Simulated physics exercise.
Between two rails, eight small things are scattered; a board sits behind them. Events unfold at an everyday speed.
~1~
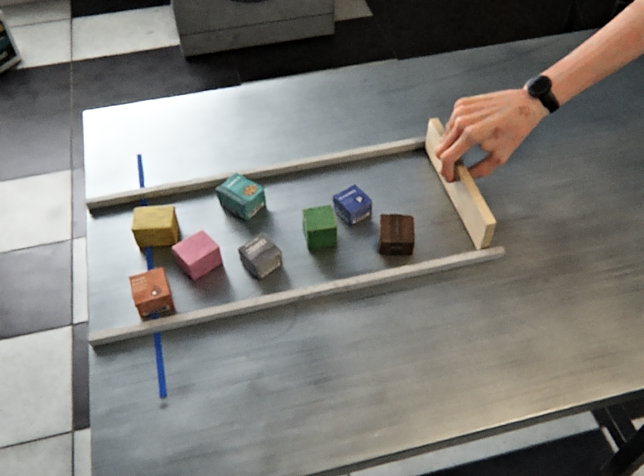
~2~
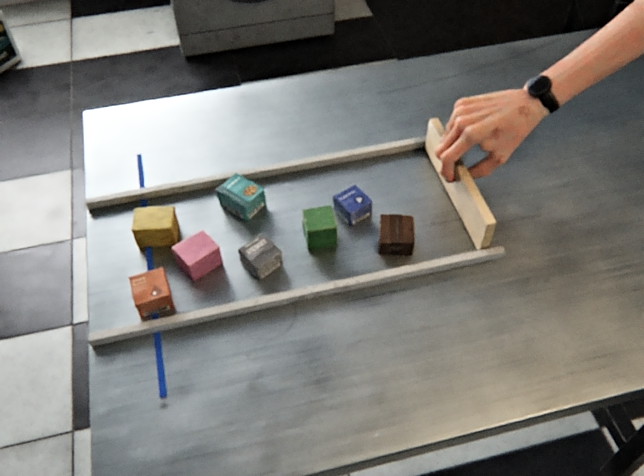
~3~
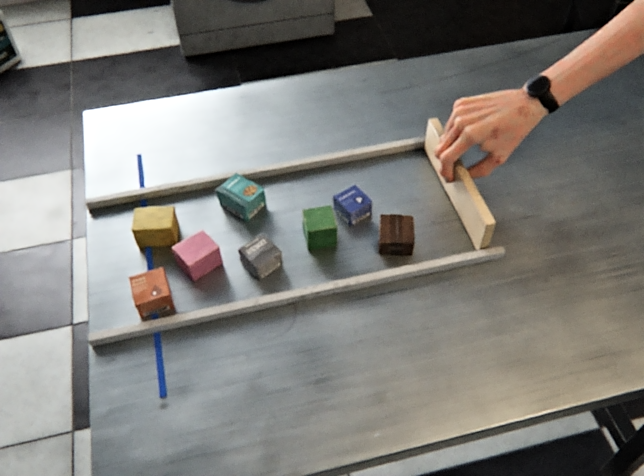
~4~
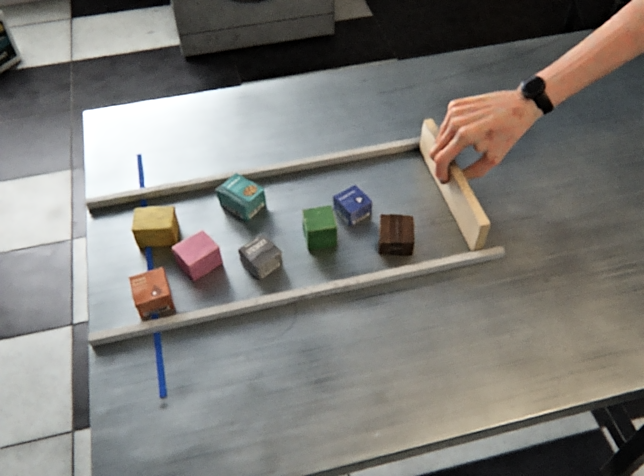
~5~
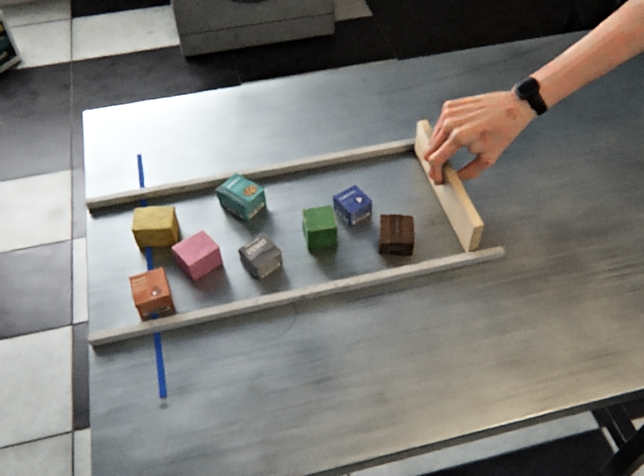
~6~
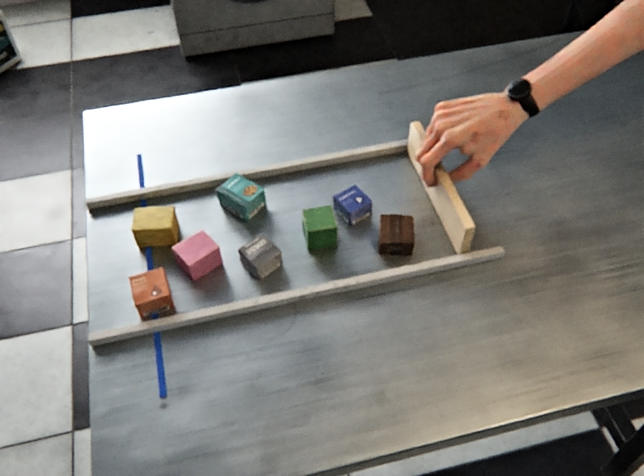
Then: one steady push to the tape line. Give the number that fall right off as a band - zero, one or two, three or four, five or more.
Under three but some drop.
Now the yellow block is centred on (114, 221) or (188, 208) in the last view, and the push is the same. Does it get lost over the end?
For the first start it holds its spot, and for the second it holds its spot.
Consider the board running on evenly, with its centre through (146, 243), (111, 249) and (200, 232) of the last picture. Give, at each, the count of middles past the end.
Over the end: 2, 5, 0.
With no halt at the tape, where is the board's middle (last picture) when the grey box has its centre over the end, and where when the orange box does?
About (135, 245), and about (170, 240) for the other.
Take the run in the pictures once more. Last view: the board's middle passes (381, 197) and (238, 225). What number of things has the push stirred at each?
By then 1, and later 7.
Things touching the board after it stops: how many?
The answer is 3.
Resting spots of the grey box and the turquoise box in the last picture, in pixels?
In the last picture the grey box sits around (97, 305) and the turquoise box around (128, 211).
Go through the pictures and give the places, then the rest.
Orange box (151, 292); yellow block (156, 226); pink block (198, 255); board (457, 182); tape (149, 257), in the first picture.
Yellow block (156, 227); brown box (396, 235), in the second picture.
Pink block (198, 255); blue box (353, 205), in the third picture.
Orange box (152, 293); turquoise box (241, 197), in the fourth picture.
Yellow block (156, 227); board (446, 184), in the fifth picture.
Orange box (152, 293); yellow block (156, 227); pink block (198, 255); board (438, 186); tape (149, 257), in the sixth picture.
Early on, none off yet; orange box at rest near (152, 293); yellow block at rest near (156, 227); pink block at rest near (198, 255).
Finally, the number that fall off is one or two; lost, pink block and orange box.
